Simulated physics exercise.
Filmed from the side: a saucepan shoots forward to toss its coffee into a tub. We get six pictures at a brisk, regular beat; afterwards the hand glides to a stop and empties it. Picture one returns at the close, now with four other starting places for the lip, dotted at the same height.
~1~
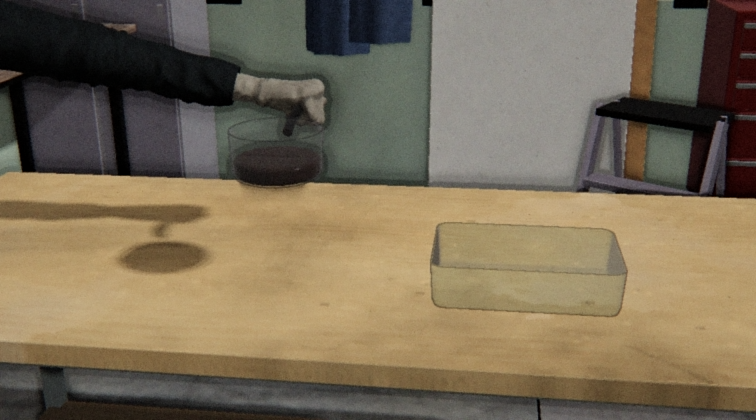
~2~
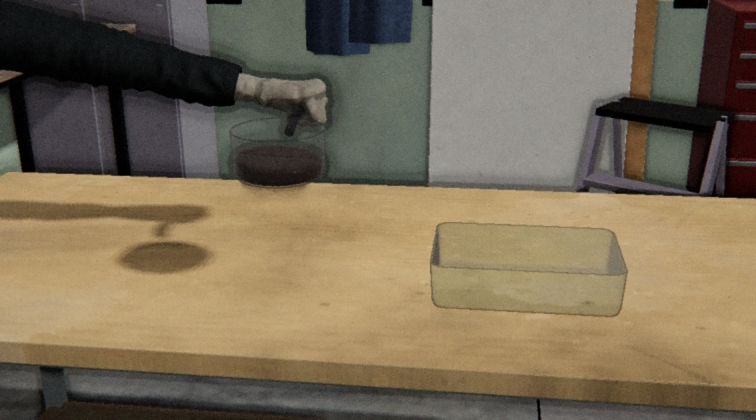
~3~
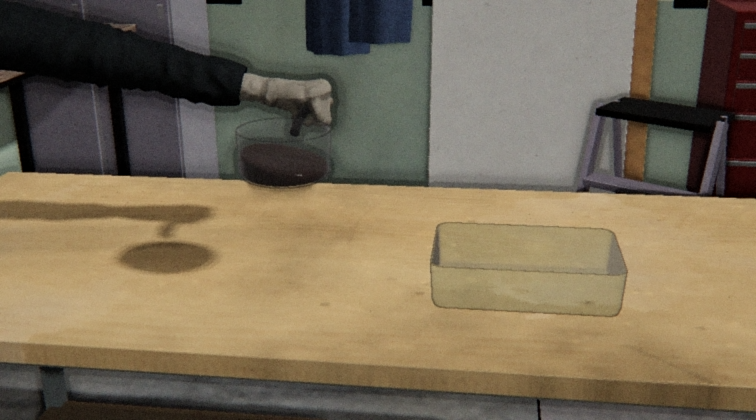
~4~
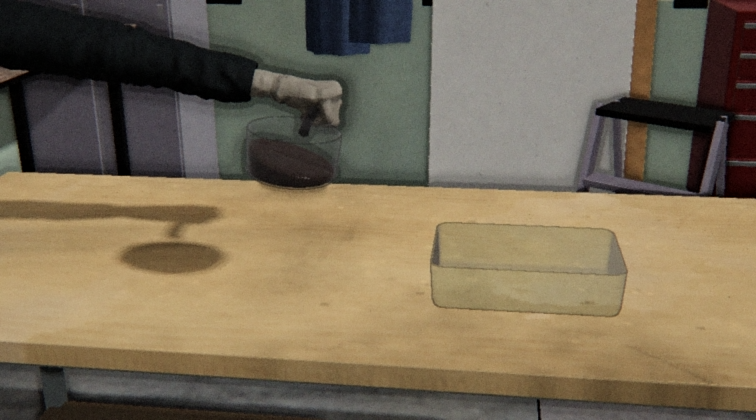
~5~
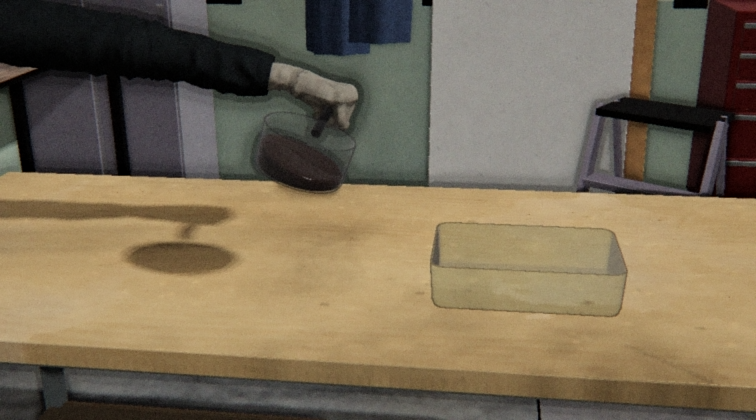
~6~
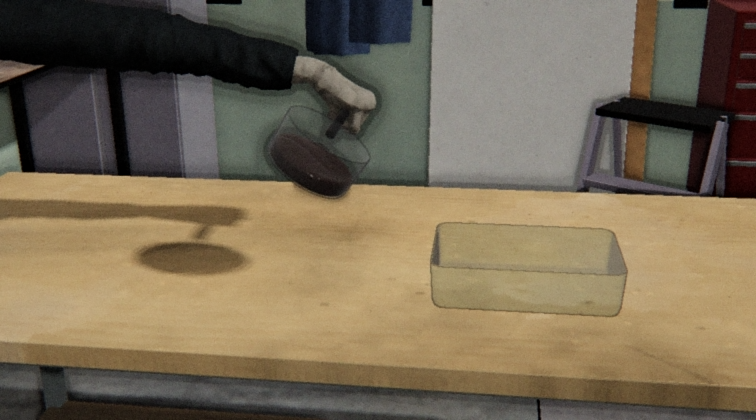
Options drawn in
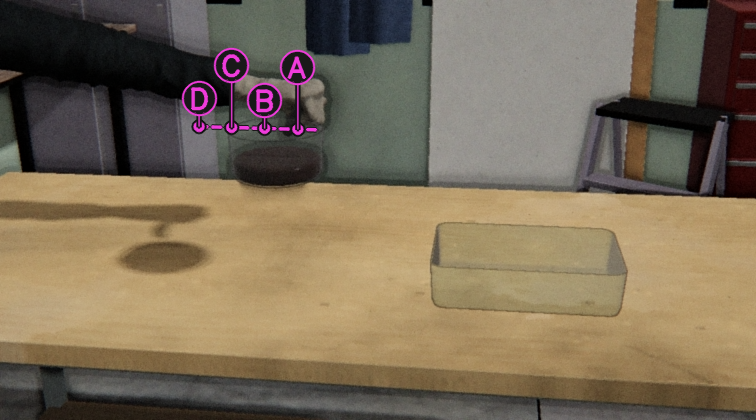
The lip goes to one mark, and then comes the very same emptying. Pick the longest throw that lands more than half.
Go for A.
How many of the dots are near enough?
One.
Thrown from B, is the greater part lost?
Yes, it does.
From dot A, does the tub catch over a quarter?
Yes.
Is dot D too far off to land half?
Yes.
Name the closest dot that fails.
It is B.
On the marked copy, A at (297, 129); B at (264, 128); C at (231, 127); D at (199, 126).
With A, about 75 % lands in the tub, 10 % falls short and 15 % goes beside or beyond.
With B, about 13 % lands in the tub, 83 % falls short and 4 % goes beside or beyond.
With C, about 0 % lands in the tub, 99 % falls short.
With D, about 0 % lands in the tub, 100 % falls short.
